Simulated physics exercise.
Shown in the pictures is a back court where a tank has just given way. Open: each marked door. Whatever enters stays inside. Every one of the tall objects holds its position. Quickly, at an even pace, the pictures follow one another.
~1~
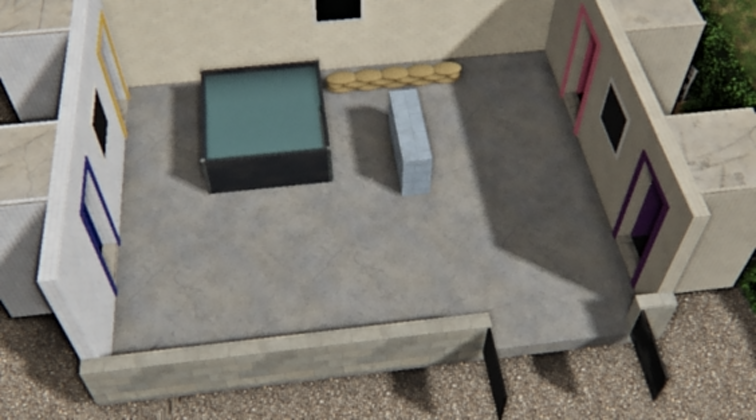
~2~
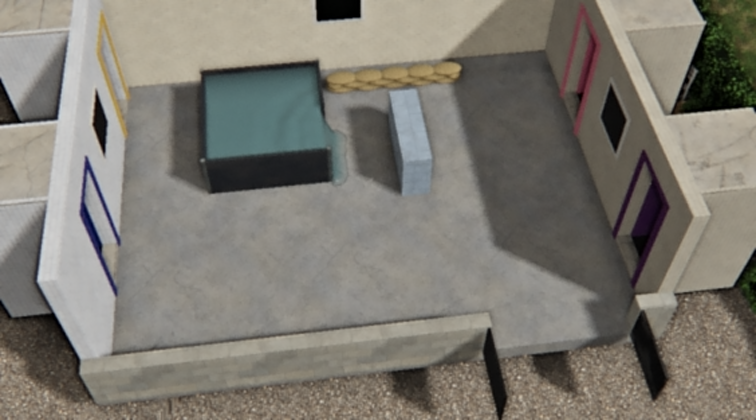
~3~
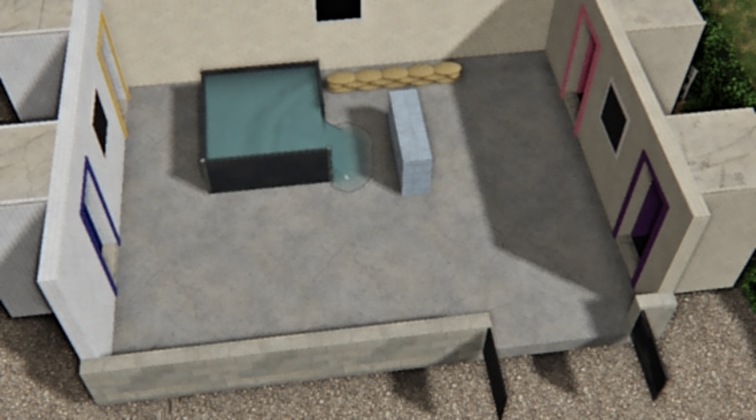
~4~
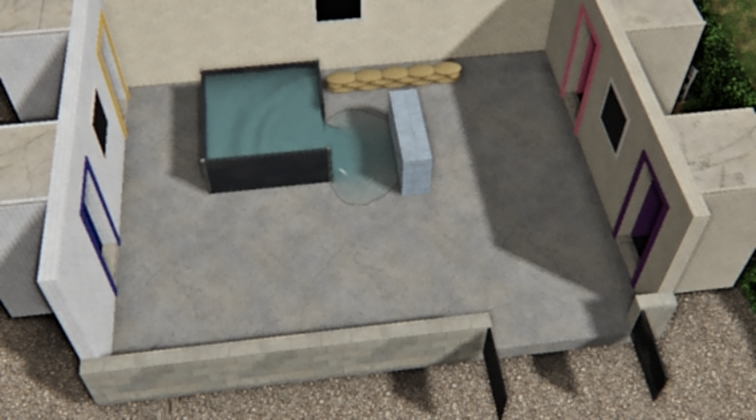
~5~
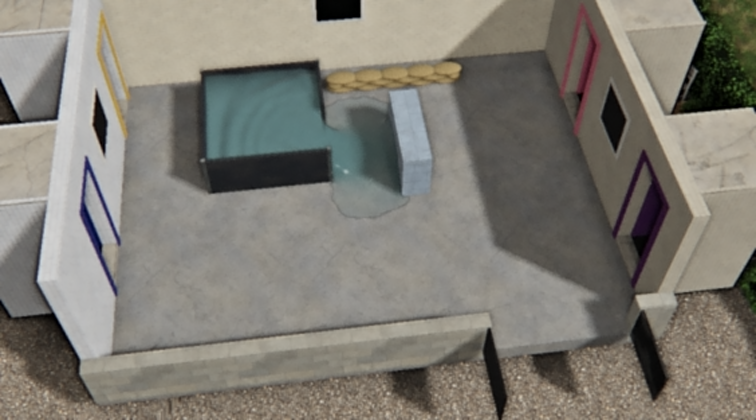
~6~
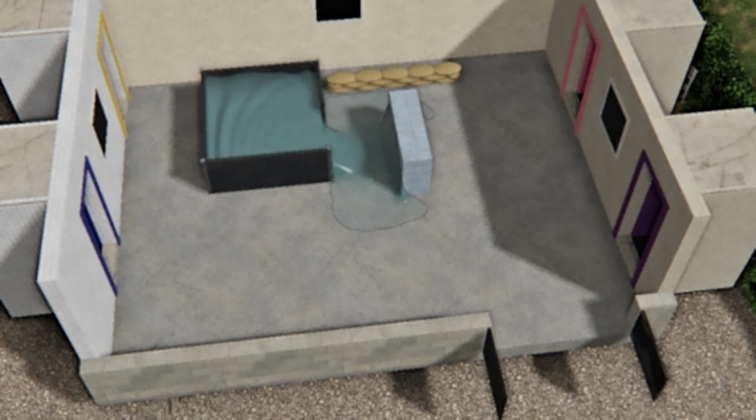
Back court with a dark tank of teal water, its right side giving way and water spreading across paving around a pale block.
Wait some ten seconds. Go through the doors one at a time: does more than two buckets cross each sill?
Blue door: Two buckets at most, pink door: Two buckets at most, yellow door: Two buckets at most, purple door: Two buckets at most.
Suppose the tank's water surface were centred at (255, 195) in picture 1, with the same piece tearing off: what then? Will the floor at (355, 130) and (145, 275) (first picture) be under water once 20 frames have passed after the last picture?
Submerged and unflooded.
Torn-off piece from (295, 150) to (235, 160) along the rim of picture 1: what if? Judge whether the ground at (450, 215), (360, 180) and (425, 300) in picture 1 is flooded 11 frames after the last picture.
Untouched, untouched, submerged.
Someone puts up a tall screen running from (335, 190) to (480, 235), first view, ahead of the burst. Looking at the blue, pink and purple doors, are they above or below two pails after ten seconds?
Taking them in turn, the blue door is spared, the pink door is flooded and the purple door is spared.
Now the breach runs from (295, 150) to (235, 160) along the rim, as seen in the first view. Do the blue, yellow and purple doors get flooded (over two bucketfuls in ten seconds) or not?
I reckon the blue door keeps within bounds, the yellow door gets too much too, and the purple door gets too much.
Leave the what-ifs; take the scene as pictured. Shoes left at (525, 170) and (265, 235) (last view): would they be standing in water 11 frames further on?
Taken in order, bone-dry then bone-dry.
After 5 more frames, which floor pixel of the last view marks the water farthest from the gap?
I'd say near (493, 78).
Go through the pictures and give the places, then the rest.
In the first picture, the water tank at (263, 112) is whole and still.
In the second picture, water pours out at (325, 146) and has run to (341, 181).
In the third picture, the front is at (363, 132), out from the gap at (326, 148).
In the fourth picture, the front is at (387, 125), out from the gap at (326, 149).
In the fifth picture, water pours out at (326, 149) and has run to a hidden place.
In the sixth picture, the front is at a hidden place, out from the gap at (326, 149).
A moment on, water covers 15 % of the floor; the blue door not reached, the pink door not reached, the yellow door not reached, the purple door not reached.
Next, water covers 35 % of the floor; the blue door not reached, the pink door not reached, the yellow door not reached, the purple door not reached.
Then, water covers 55 % of the floor; the blue door not reached, the pink door wet at the sill, nothing in, the yellow door not reached, the purple door not reached.
Later, water covers 75 % of the floor; the blue door wet at the sill, nothing in, the pink door wet at the sill, nothing in, the yellow door wet at the sill, nothing in, the purple door wet at the sill, nothing in.
In the end, water covers 95 % of the floor; the blue door wet at the sill, nothing in, the pink door wet at the sill, nothing in, the yellow door under two buckets in, the purple door under two buckets in.
